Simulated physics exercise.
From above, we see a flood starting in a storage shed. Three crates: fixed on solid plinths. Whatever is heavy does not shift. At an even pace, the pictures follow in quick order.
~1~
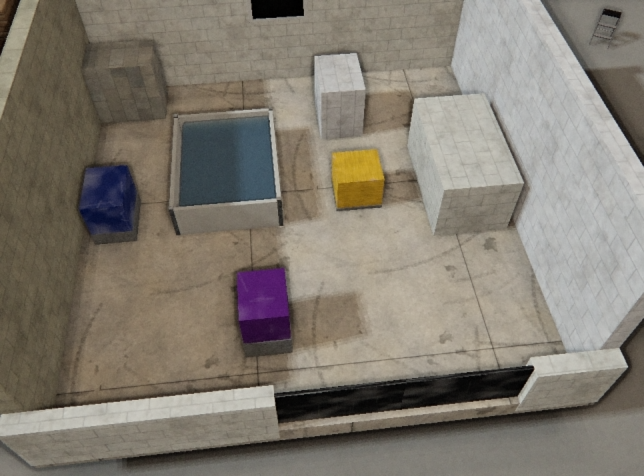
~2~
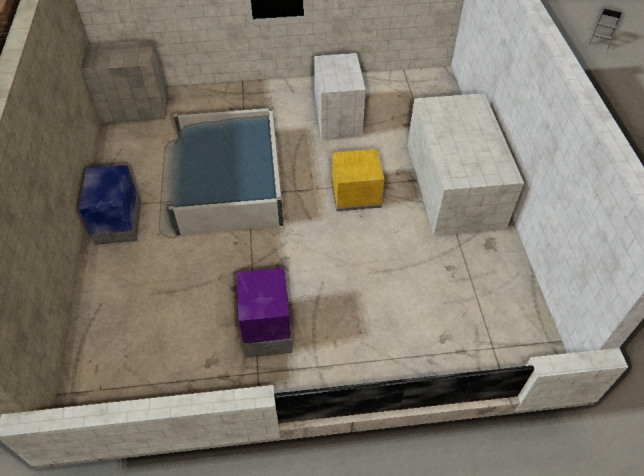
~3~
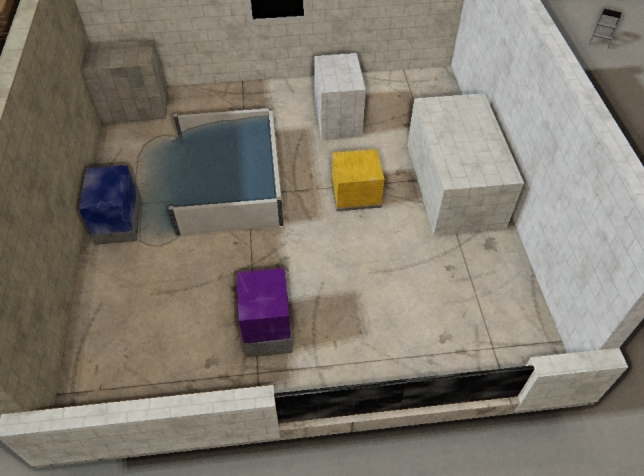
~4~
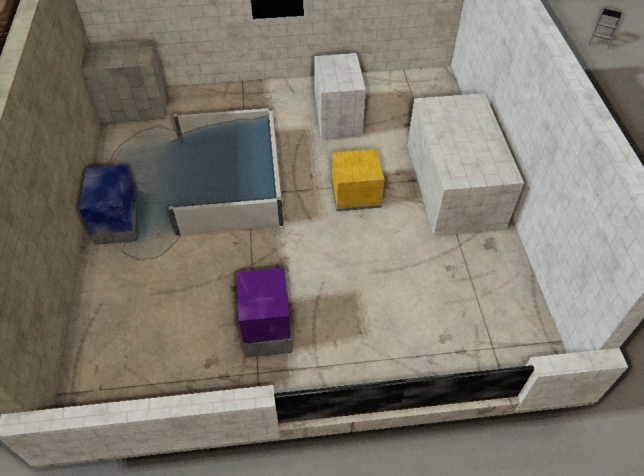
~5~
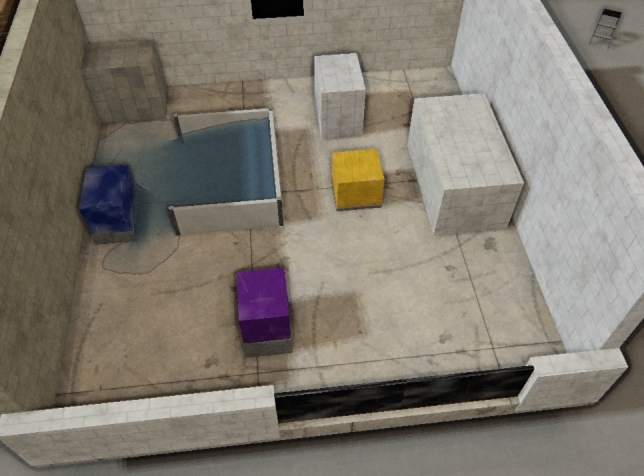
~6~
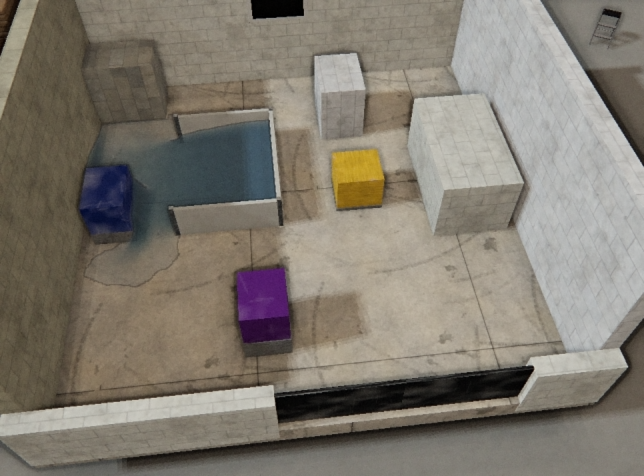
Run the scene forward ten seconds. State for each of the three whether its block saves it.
The purple crate is saved. The yellow crate is saved. The blue crate is not saved and gets wet.
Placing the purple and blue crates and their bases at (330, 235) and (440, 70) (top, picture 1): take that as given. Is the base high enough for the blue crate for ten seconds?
Within ten seconds the blue crate stays untouched.
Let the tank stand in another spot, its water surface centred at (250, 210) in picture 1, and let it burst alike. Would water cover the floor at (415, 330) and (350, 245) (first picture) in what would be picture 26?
The first spot is not reached, while the second is not reached.
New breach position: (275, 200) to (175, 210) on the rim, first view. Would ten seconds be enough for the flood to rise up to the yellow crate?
Yellow crate gets wet.
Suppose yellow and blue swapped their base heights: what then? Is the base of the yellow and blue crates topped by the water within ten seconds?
Well, yellow stays untouched and blue is inundated then.
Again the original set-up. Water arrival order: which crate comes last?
Result - the one in yellow.
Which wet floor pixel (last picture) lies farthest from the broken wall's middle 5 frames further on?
Close to (67, 339).
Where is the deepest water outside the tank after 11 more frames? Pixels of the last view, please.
Somewhere near (101, 132), I think.
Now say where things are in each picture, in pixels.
The first picture shows still water in the open tank at (225, 159).
In the second picture, water pours out at (181, 179) and has run to a hidden place.
In the third picture, water pours out at (181, 180) and has run to (161, 139).
In the fourth picture, water pours out at (181, 180) and has run to (136, 139).
In the fifth picture, water pours out at (181, 180) and has run to (98, 147).
In the sixth picture, the front is at (101, 130), out from the gap at (181, 180).
A moment on, water covers 20 % of the floor; the purple crate not reached, the yellow crate not reached, the blue crate water round its plinth.
Next, water covers 30 % of the floor; the purple crate water round its plinth, the yellow crate not reached, the blue crate water round its plinth.
Then, water covers 40 % of the floor; the purple crate water round its plinth, the yellow crate not reached, the blue crate water round its plinth.
Later, water covers 70 % of the floor; the purple crate water round its plinth, the yellow crate water round its plinth, the blue crate water round its plinth.
In the end, water covers 95 % of the floor; the purple crate stayed above the water, the yellow crate stayed above the water, the blue crate was topped.
